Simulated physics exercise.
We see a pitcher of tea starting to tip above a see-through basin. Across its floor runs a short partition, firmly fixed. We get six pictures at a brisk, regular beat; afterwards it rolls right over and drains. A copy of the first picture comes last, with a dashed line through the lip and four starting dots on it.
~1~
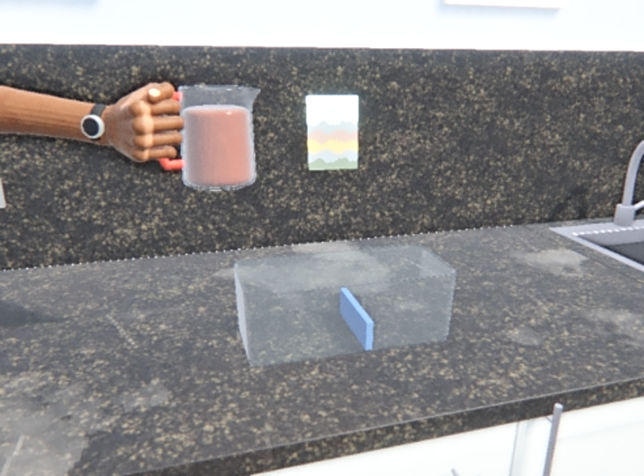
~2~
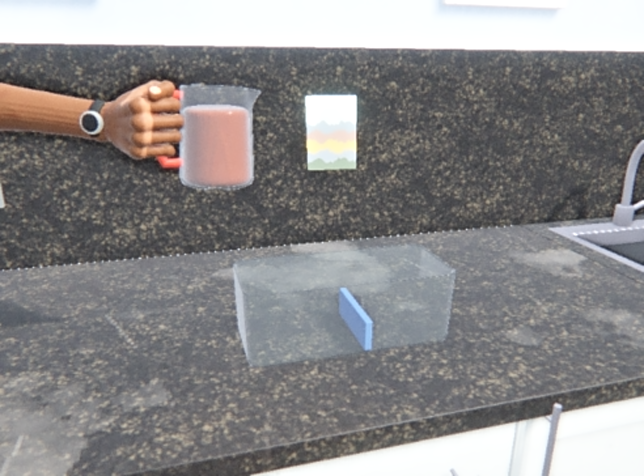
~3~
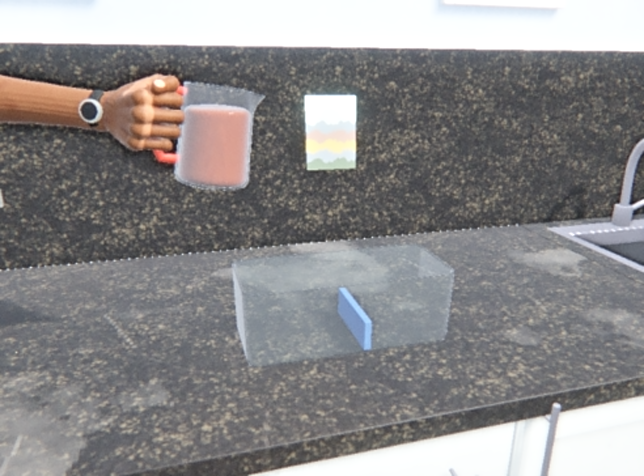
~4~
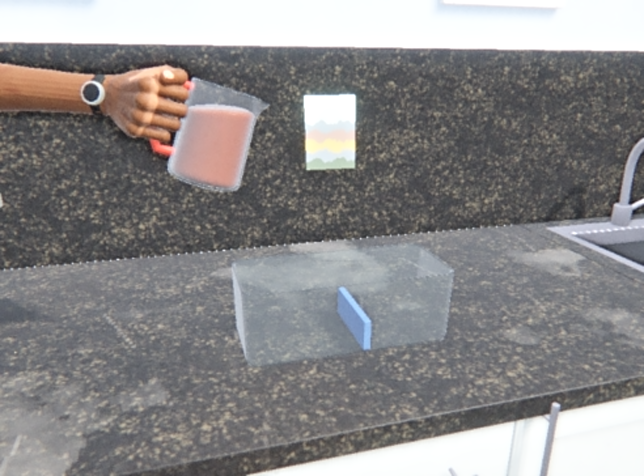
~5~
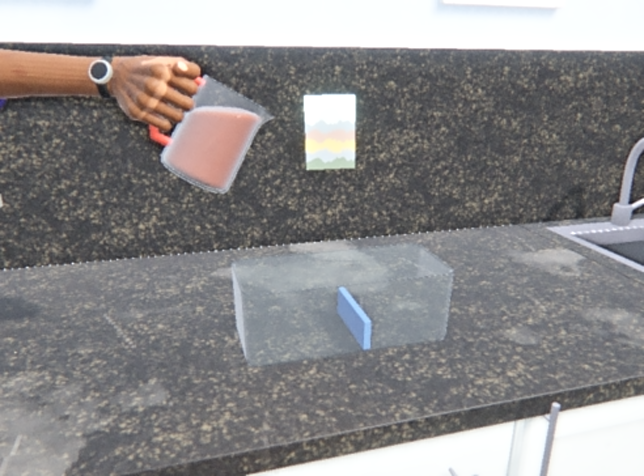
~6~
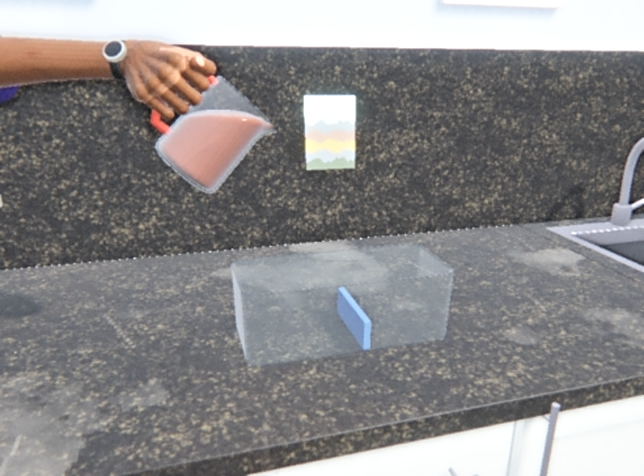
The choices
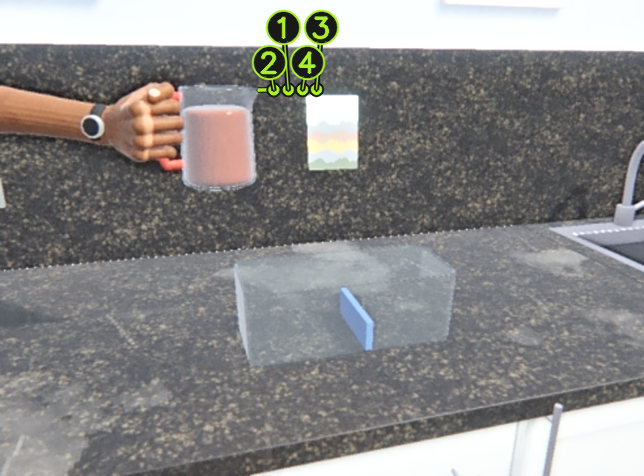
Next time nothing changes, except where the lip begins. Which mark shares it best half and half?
I would pick spot 1.
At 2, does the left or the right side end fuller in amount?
More ends on the left.
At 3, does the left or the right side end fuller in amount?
The right one.
On the marked copy, 1 at (288, 89); 2 at (273, 89); 3 at (316, 89); 4 at (302, 89).
With 1, about 43 % ends left of the wall and 54 % right of it; 3 % is lost outside.
With 2, about 73 % ends left of the wall and 17 % right of it; 9 % is lost outside.
With 3, about 8 % ends left of the wall and 86 % right of it; 6 % is lost outside.
With 4, about 16 % ends left of the wall and 80 % right of it; 4 % is lost outside.
